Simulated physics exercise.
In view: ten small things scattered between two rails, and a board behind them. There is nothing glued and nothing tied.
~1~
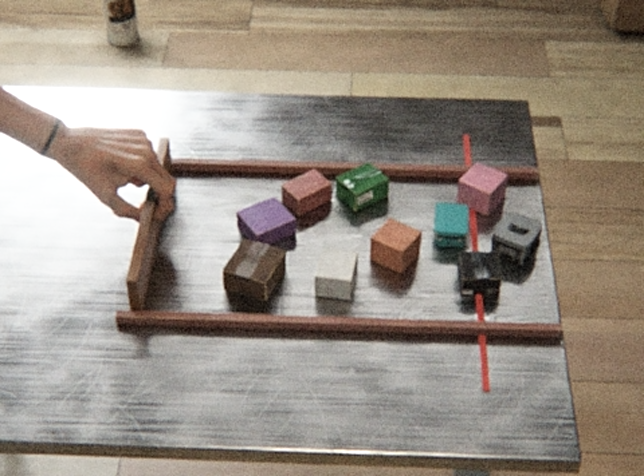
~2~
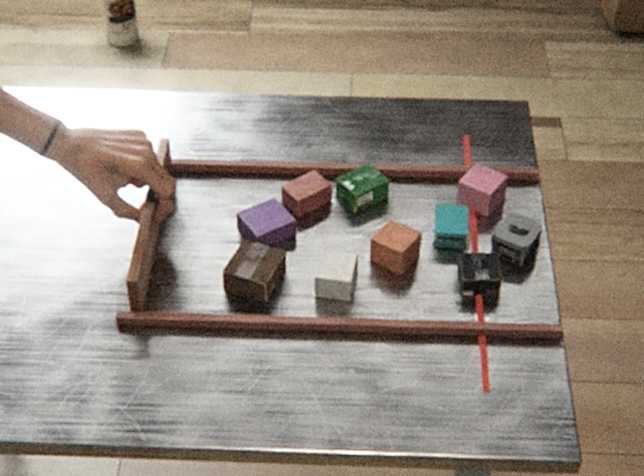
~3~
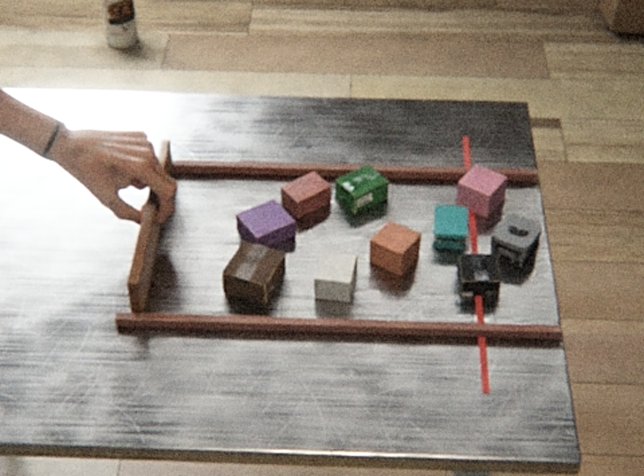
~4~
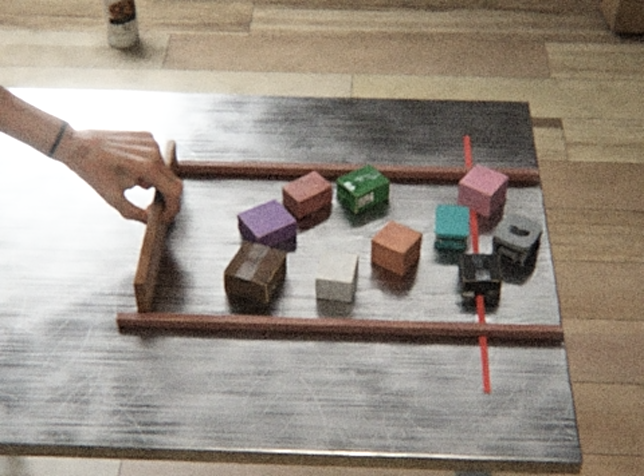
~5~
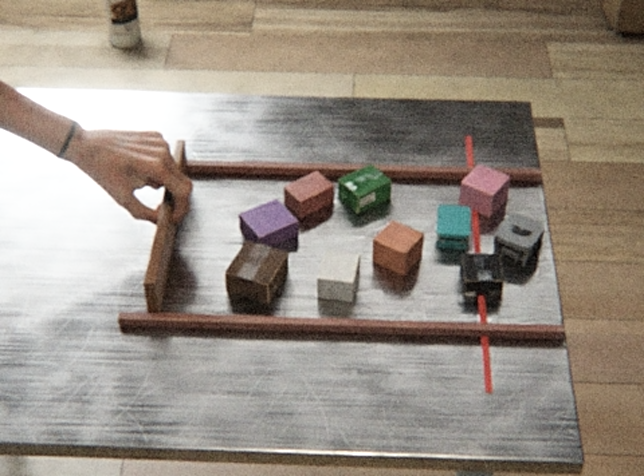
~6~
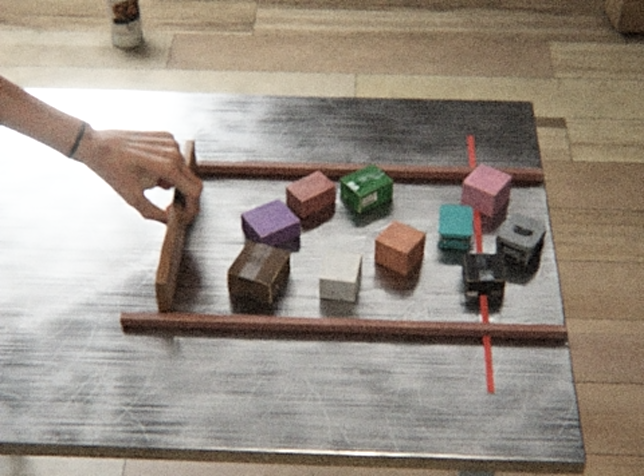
A hand held a wooden board upright between two rails, then slid it a short way right toward the scattered colourful blocks, which stayed put around and to the left of a red line.
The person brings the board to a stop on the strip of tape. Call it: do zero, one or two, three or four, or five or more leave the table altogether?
Three or four.
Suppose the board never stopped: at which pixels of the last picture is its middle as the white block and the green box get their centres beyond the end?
Around (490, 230), then around (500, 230).
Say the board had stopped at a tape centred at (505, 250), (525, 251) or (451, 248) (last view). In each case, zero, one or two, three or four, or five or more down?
In order: Five or more, five or over, zero.
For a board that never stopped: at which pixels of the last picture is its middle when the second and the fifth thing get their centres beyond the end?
At (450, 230) for the second, at (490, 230) for the fifth.
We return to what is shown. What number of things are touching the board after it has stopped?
That would be 3 of them.
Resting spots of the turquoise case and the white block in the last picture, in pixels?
(532, 217), and the other (551, 286).
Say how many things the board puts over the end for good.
Result: A total of 3.
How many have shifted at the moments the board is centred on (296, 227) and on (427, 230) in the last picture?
Moved so far: 5, later 10.
Soon after, none off yet; grey case at rest near (521, 240); pink block at rest near (486, 191); black box at rest near (484, 274).
After that, none off yet; grey case at rest near (521, 240); pink block at rest near (486, 191); black box moving near (492, 275).
In the end, the number that fall off is three or four; gone, black box, pink block and grey case.
